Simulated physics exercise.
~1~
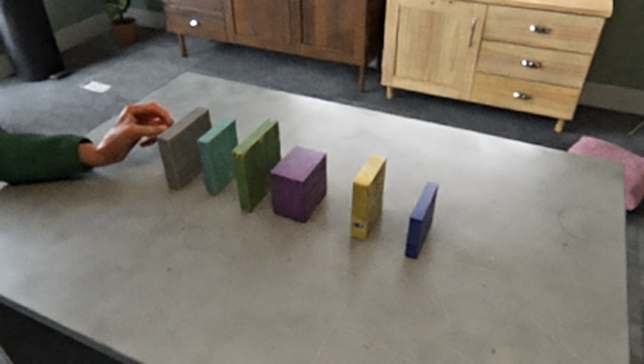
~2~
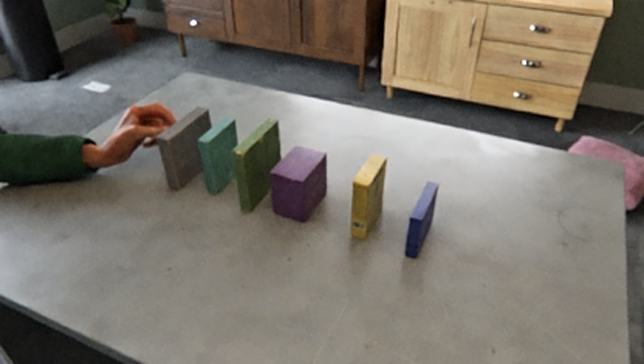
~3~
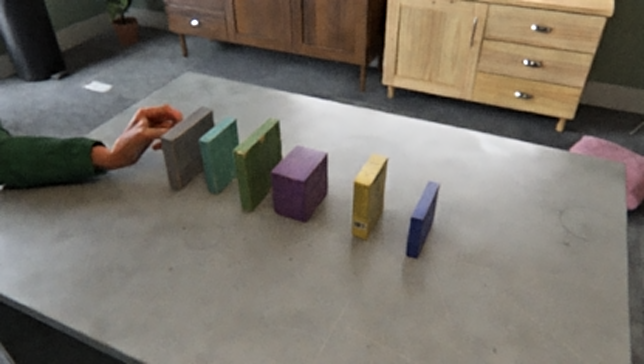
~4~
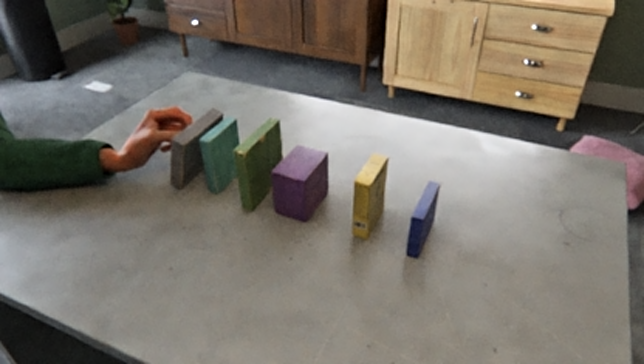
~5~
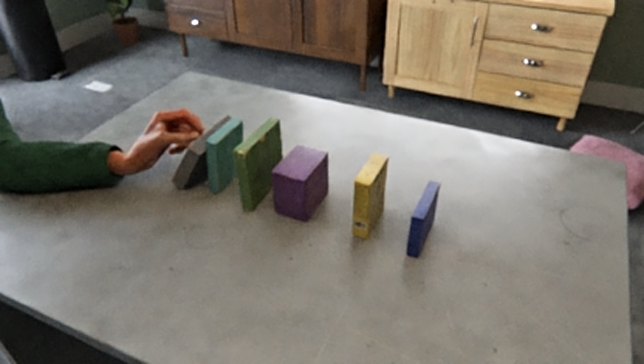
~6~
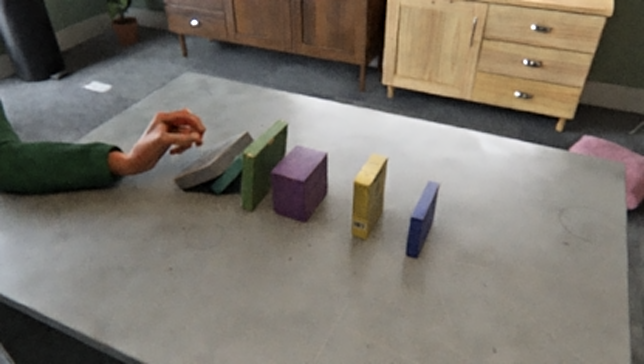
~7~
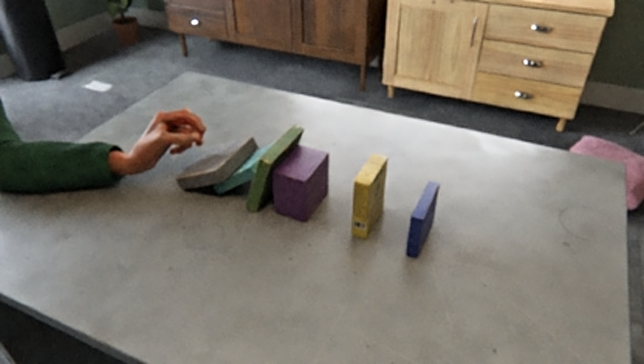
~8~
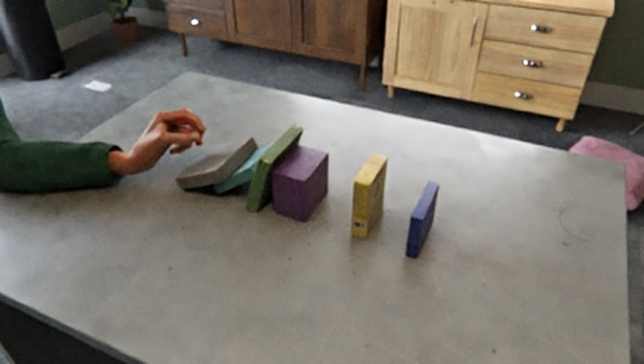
To begin with, six upright blocks stand spaced in a row on a grey table, running from grey on the left through turquoise, green, purple and yellow to blue, while a hand in a green sleeve touches the grey one. The hand tips the grey block to the right, towards the turquoise board, then stays still. The grey block drops against the turquoise board, which tilts over towards the green board. The green board then leans onto the thick purple block, which holds. At the end, the first three rest slanted and slumped together, while the purple, yellow and blue pieces remain standing.
